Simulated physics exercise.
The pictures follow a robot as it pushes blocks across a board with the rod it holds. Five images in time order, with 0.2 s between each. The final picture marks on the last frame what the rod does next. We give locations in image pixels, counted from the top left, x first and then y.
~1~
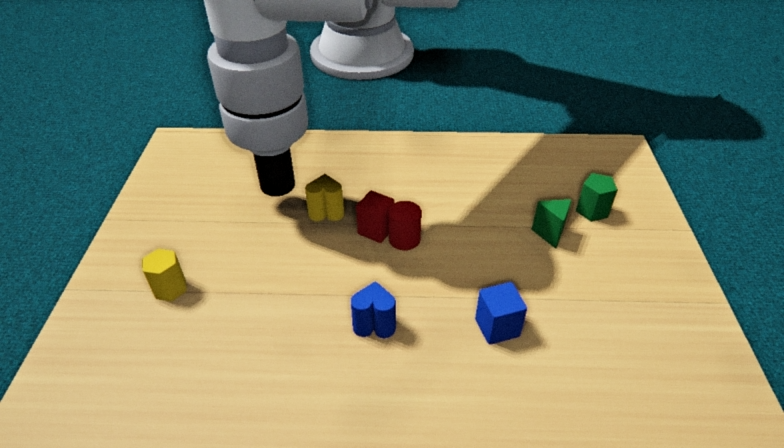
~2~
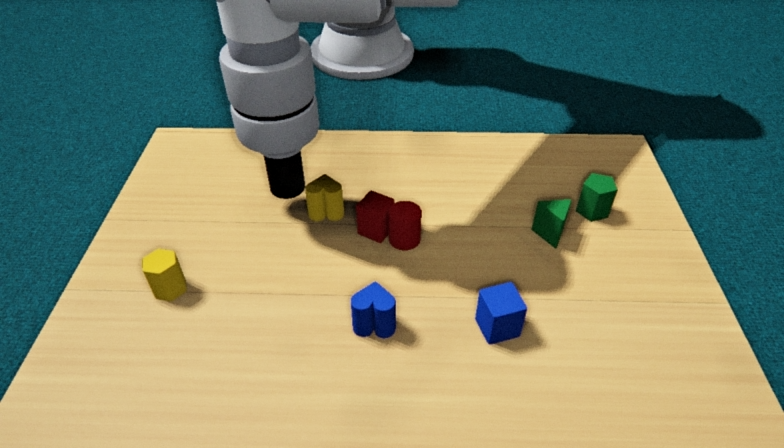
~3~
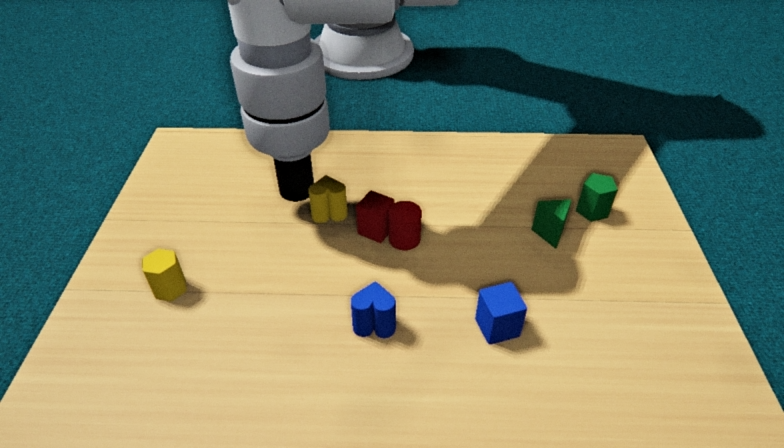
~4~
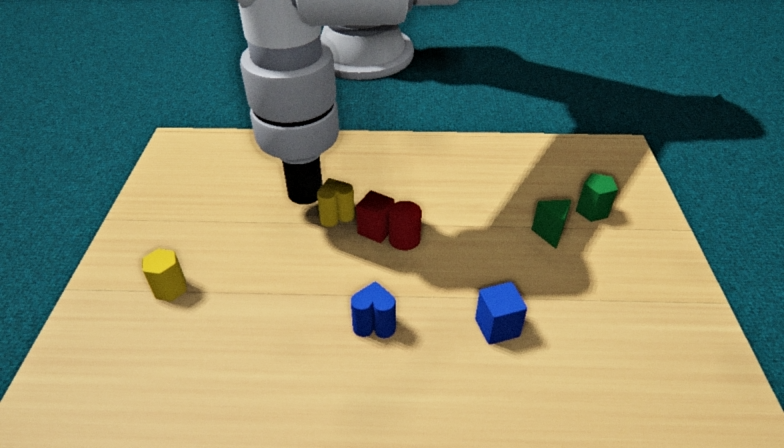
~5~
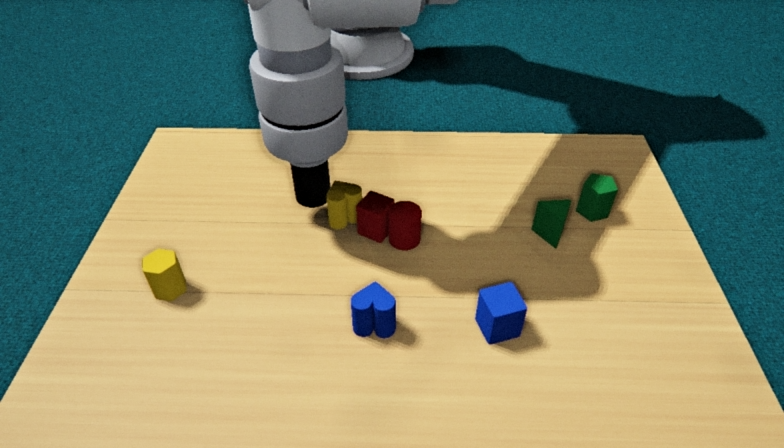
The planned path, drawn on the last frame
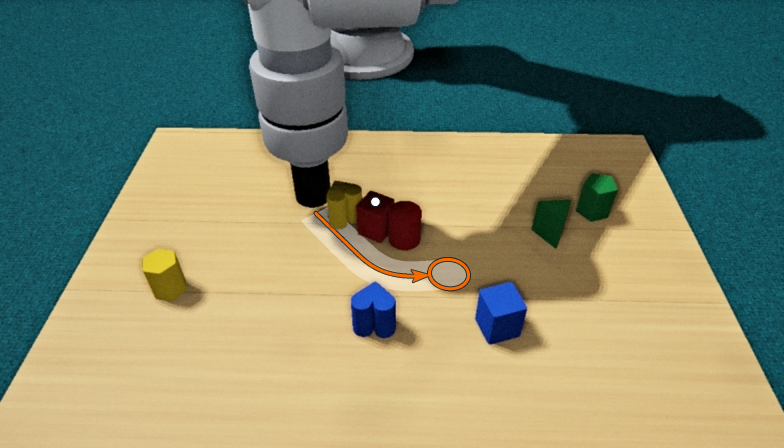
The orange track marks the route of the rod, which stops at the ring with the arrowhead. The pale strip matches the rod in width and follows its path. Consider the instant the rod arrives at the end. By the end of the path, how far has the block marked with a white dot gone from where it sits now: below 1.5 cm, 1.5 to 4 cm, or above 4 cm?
Range: 1.5 to 4 cm.
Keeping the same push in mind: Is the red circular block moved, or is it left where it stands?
That block gets shifted.
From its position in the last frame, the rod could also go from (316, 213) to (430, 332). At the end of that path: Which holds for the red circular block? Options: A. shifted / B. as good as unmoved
That would be A.
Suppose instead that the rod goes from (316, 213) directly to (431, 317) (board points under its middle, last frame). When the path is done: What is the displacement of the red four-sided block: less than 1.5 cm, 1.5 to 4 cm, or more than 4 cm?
That block covers between 1.5 and 4 cm.
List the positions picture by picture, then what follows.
Lower end of the rod at (278, 186), tops of blocks, yellow heart block at (324, 184), blue heart block at (373, 297), red four-sided block at (375, 202), red circular block at (405, 211), in the first frame.
Rod at (288, 188), blocks as before, in the second frame.
Rod at (297, 191), yellow heart block at (327, 185), in the third frame.
Rod at (306, 194), yellow heart block at (334, 188), in the fourth frame.
Rod at (314, 196), yellow heart block at (343, 190), blue heart block at (373, 297), red four-sided block at (375, 202), red circular block at (405, 211), in the fifth frame.
The drawn path runs from (316, 213) by way of (347, 244) and (389, 273) to (449, 274); the dot is on the red four-sided block.
What follows on the original path. One third of the way, rod at (346, 227); yellow heart block at (367, 196), turned 45° anticlockwise; red four-sided block at (397, 200); red circular block at (423, 213).
Two thirds of the way, rod at (389, 256); yellow heart block at (367, 196), turned 45° anticlockwise; red four-sided block at (397, 200); red circular block at (422, 213).
At the end, rod at (451, 257); yellow heart block at (367, 196), turned 45° anticlockwise; blue heart block not moved; red four-sided block at (397, 200); red circular block at (422, 213).
